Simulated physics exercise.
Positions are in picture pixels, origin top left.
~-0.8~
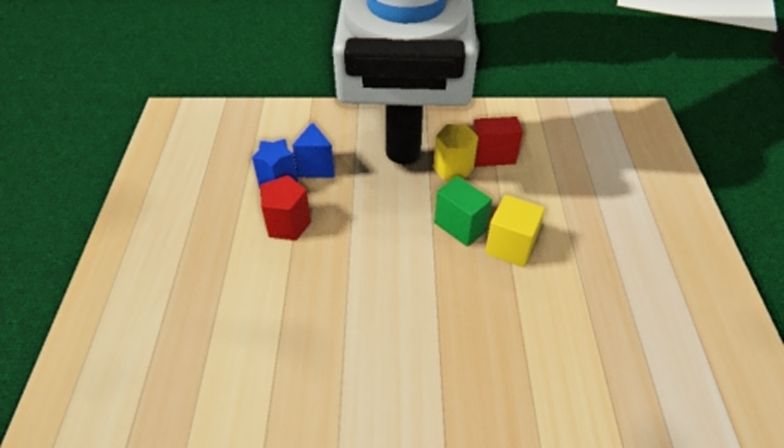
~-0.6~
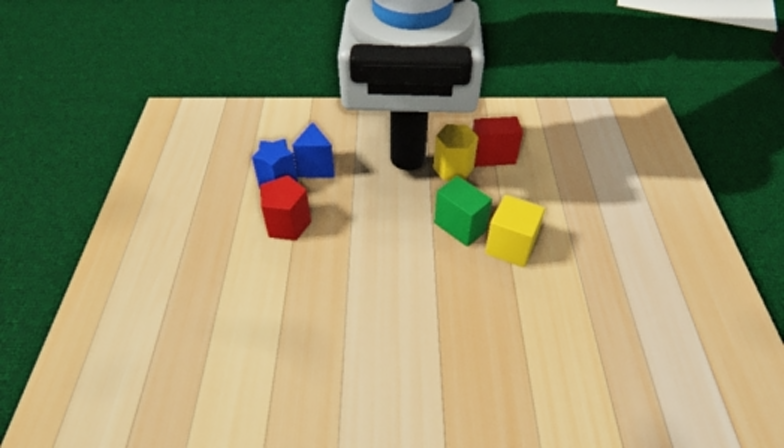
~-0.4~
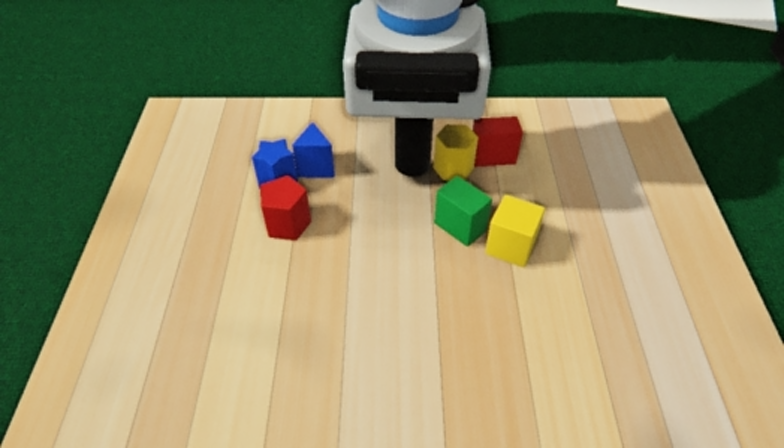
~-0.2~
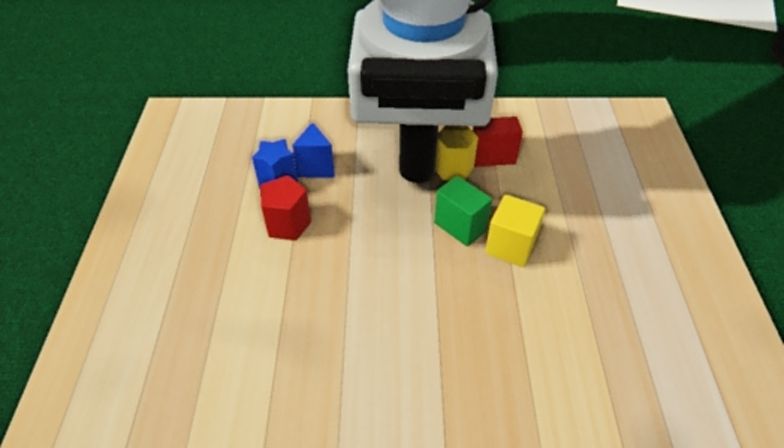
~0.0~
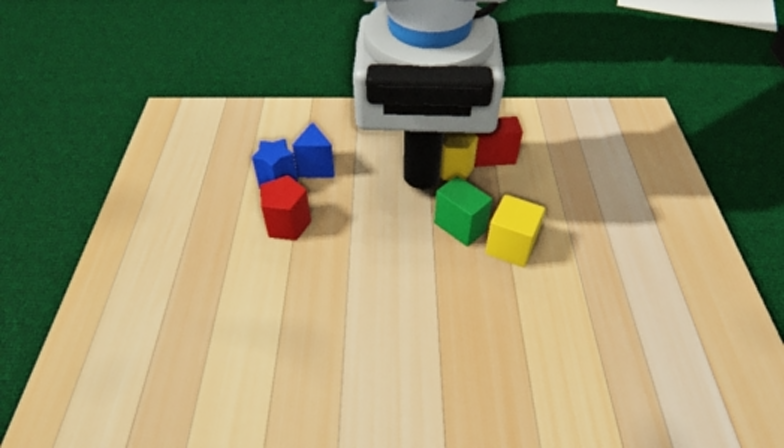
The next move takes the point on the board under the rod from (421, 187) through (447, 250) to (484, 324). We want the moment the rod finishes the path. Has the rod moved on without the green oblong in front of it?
It seems so.
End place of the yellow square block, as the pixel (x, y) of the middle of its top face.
I'd expect the centre of its top face to be at (552, 223).
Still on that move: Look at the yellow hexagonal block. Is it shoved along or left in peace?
Stays where it is.
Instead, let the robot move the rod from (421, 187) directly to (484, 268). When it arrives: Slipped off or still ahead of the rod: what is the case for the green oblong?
Still in front.
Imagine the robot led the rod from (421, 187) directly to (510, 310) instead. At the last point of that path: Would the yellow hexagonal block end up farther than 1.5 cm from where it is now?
I'd say no.
On the path given first. One third of the way, rod (439, 218); green oblong (483, 212), turned 25° anticlockwise; yellow square block (530, 218).
Two thirds of the way, rod (459, 264); green oblong (508, 236), turned 55° anticlockwise; yellow square block (551, 223), turned 35° anticlockwise.
At the end, rod (486, 314); yellow hexagonal block still; green oblong (510, 238), turned 60° anticlockwise; yellow square block (552, 223), turned 40° anticlockwise.
